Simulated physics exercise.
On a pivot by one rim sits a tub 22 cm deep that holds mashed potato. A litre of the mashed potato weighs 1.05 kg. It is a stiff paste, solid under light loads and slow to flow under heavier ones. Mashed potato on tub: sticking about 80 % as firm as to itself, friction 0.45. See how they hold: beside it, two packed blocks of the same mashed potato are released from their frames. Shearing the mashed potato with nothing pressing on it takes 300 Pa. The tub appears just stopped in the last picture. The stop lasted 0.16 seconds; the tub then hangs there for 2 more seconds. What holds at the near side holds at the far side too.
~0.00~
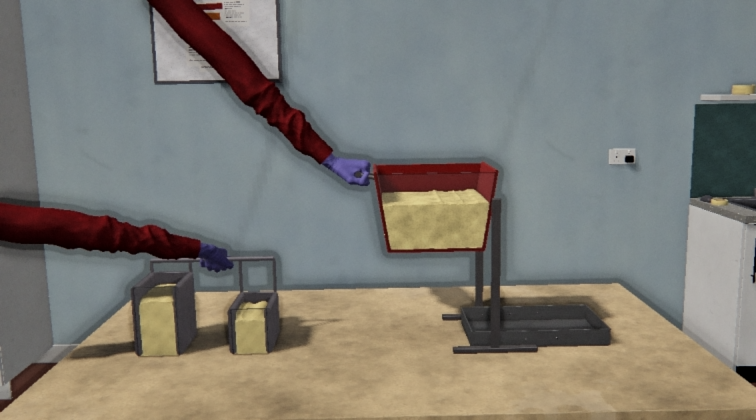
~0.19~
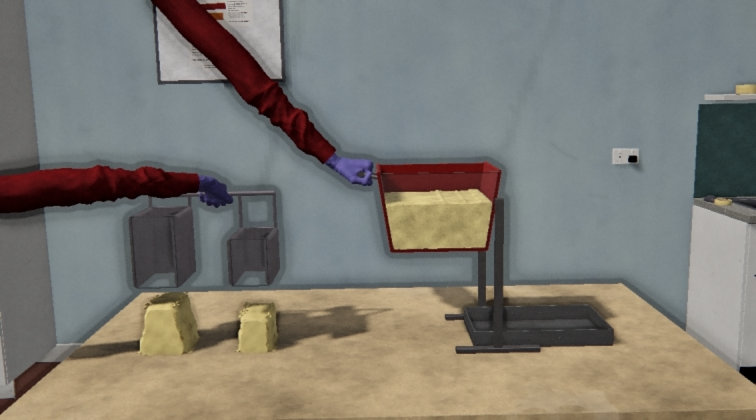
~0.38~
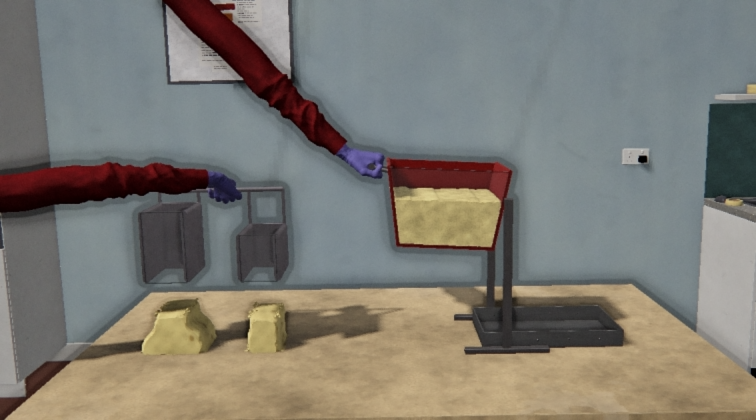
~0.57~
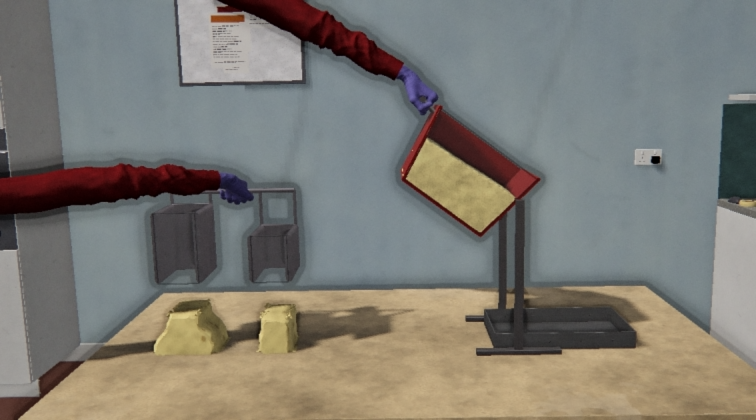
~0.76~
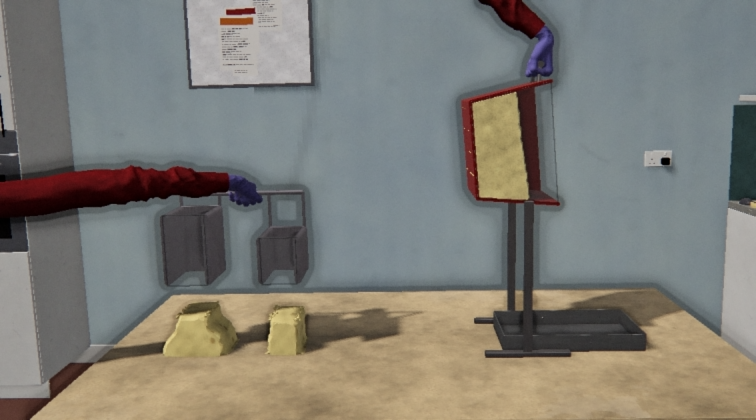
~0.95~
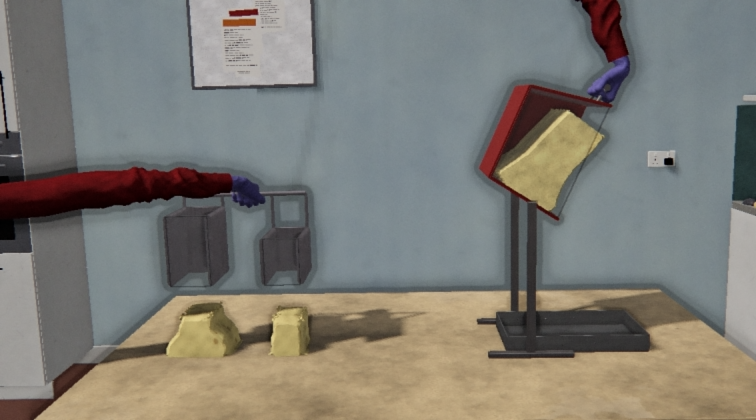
A red-sleeved arm lifted two grey moulds off blocks of mashed potato, and the taller left block slumped a little. Another gloved hand swung a red tub up and over to the right, the mash tilting with it.
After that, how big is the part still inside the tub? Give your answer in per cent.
I would say roughly 0 per cent is still inside.
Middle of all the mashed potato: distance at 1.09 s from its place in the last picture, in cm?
The distance comes to some 20 cm.
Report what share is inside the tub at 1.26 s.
Around 0 percent stays in the tub.
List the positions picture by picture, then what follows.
The first picture shows handle-side rim at (377, 174), tilt 0 degrees; highest point of the mashed potato at (482, 202); test blocks 17 cm, 11 cm high (left to right).
The second picture shows handle-side rim at (380, 173), tilt 0 degrees; highest point of the mashed potato at (485, 202); test blocks 14 cm, 11 cm high (left to right).
The third picture shows handle-side rim at (391, 167), tilt 3 degrees; highest point of the mashed potato at (399, 199); test blocks 12 cm, 11 cm high (left to right).
The fourth picture shows handle-side rim at (442, 108), tilt 37 degrees; highest point of the mashed potato at (430, 142); test blocks 12 cm, 11 cm high (left to right).
The fifth picture shows handle-side rim at (552, 83), tilt 86 degrees; highest point of the mashed potato at (512, 94); test blocks 12 cm, 11 cm high (left to right).
The sixth picture shows handle-side rim at (610, 108), tilt 114 degrees; highest point of the mashed potato at (572, 113); test blocks 12 cm, 11 cm high (left to right).
By 1.09 s, the tub is at 114 degrees and holds 22 %.
By 1.26 s, the tub is at 114 degrees and holds 0 %.
By 1.43 s, the tub is at 114 degrees and holds 0 %.
By 1.60 s, the tub is at 114 degrees and holds 0 %.
By 2.95 s, at the end, the tub is at 114 degrees and holds 0 %.
